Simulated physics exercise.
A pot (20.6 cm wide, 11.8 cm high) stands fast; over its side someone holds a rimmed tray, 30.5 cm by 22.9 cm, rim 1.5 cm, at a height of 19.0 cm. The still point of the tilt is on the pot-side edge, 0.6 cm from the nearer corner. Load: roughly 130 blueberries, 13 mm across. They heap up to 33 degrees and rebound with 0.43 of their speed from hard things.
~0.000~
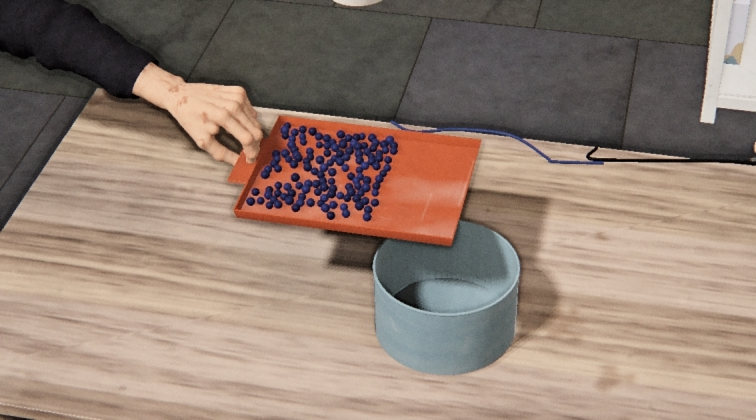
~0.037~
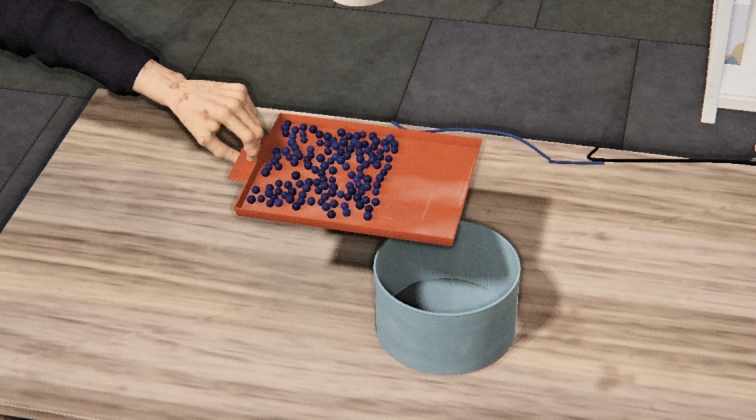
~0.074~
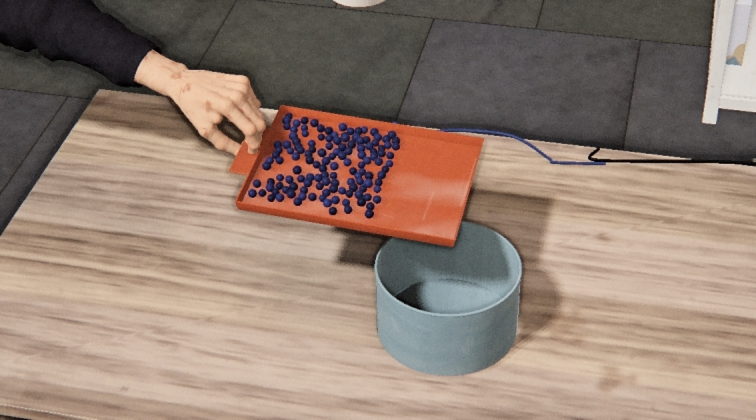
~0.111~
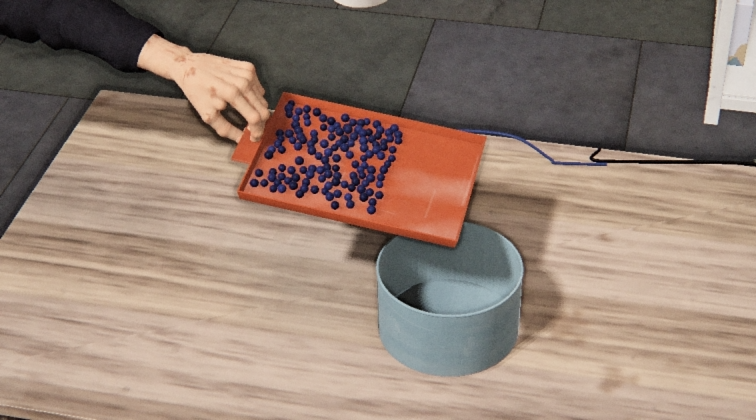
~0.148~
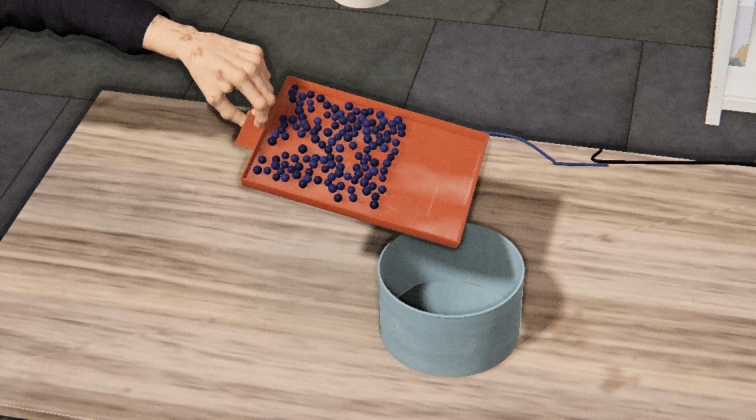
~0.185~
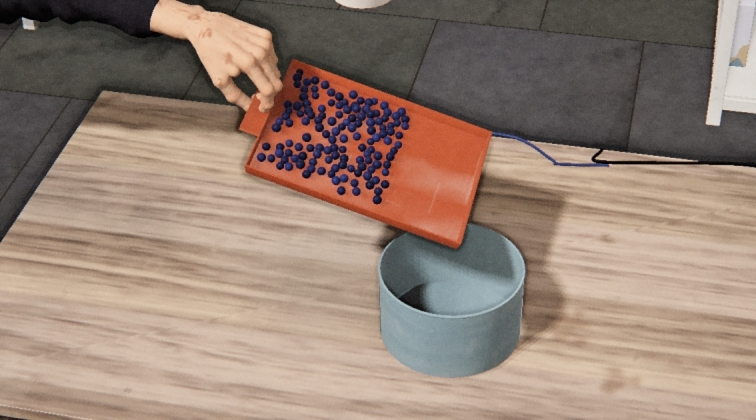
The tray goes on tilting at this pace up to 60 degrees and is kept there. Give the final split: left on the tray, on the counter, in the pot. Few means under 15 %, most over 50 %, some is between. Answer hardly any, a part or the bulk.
Left on the tray: A part; on the counter: A part; in the pot: A part.
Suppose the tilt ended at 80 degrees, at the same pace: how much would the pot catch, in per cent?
It would be near 30 per cent.
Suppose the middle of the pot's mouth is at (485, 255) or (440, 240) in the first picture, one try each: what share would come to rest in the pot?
Some 45 and 5 per cent.
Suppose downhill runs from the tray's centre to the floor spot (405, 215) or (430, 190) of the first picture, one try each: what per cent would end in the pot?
Some 25 and 15 per cent.
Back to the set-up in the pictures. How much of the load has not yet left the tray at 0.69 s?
About 50 per cent.
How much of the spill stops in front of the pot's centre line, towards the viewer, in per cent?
About 60 per cent.
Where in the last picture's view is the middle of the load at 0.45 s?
Around (419, 121).
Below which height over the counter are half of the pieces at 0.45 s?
About 34 cm.
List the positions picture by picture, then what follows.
Tray tilt 0 degrees, front corners at (236, 209) and (451, 237); middle of the pieces at (332, 172); pot at (446, 265), in the first picture.
Tray tilt 1 degrees, front corners at (237, 207) and (452, 237); middle of the pieces at (333, 171), in the second picture.
Tray tilt 3 degrees, front corners at (238, 201) and (453, 238), lowest corner right front; middle of the pieces at (334, 166), in the third picture.
Tray tilt 7 degrees, front corners at (240, 190) and (455, 239), lowest corner right front; middle of the pieces at (337, 158), in the fourth picture.
Tray tilt 13 degrees, front corners at (244, 177) and (458, 240), lowest corner right front; middle of the pieces at (340, 148), in the fifth picture.
Tray tilt 18 degrees, front corners at (248, 165) and (459, 241), lowest corner right front; middle of the pieces at (344, 139); pot at (452, 267). The tray's pace is about 145 degrees a second, in the sixth picture.
After 0.34 s, tilt 40 degrees; the tray holds 100 %, the pot 0 %.
Then, at 0.45 s, tilt 56 degrees; the tray holds 100 %, the pot 0 %.
After 0.69 s, tilt 60 degrees; the tray holds 50 %, the pot 5 %.
By 1.7 s all is still; tray 35 %, counter 40 %, pot 25 %.
